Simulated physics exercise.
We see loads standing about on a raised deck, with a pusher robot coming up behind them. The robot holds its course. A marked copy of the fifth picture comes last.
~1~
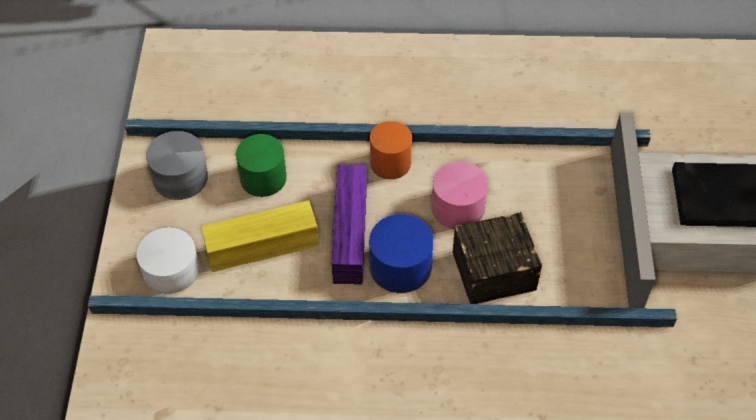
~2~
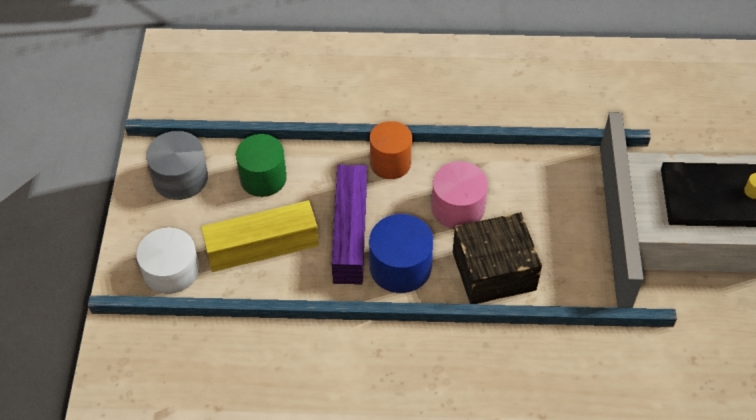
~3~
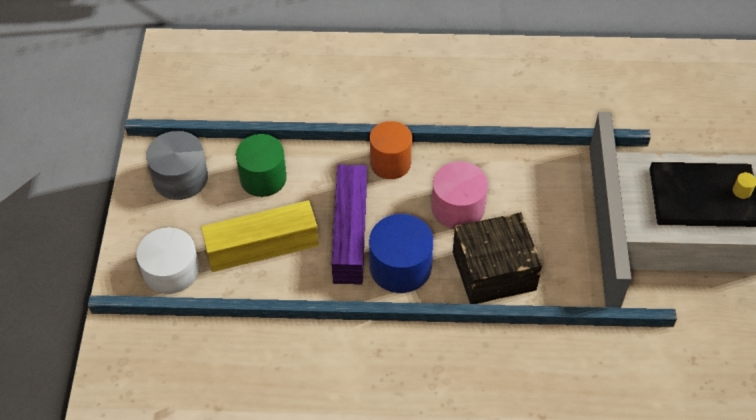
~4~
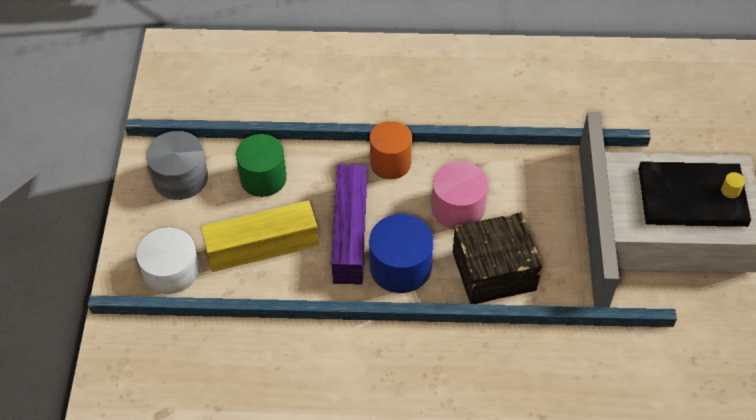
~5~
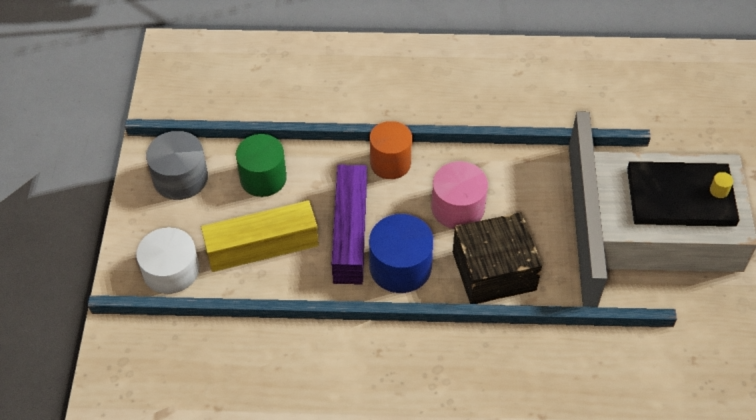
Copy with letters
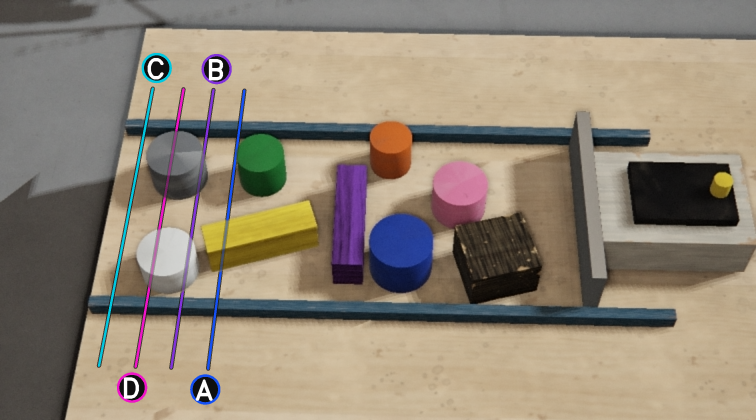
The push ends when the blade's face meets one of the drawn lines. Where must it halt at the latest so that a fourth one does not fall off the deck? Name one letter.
Line A.
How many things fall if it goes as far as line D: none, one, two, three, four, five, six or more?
In all, six or more.
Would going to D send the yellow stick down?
Yes.
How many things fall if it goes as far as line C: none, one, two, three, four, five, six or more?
Six or more.
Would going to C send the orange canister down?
Yes.
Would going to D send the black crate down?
By then, no.
On the marked copy, A at (228, 217); B at (194, 217); C at (128, 215); D at (162, 216).
Taking A. A third of the way, robot (543, 189); yellow stick (248, 233); blue canister (350, 253).
Two thirds of the way, robot (412, 186); white canister (152, 270); yellow stick (192, 202).
When it is over, robot (310, 184); grey canister over the edge; white canister over the edge; two fallen.
As for the rest, B drops five; C drops nine; D drops six.
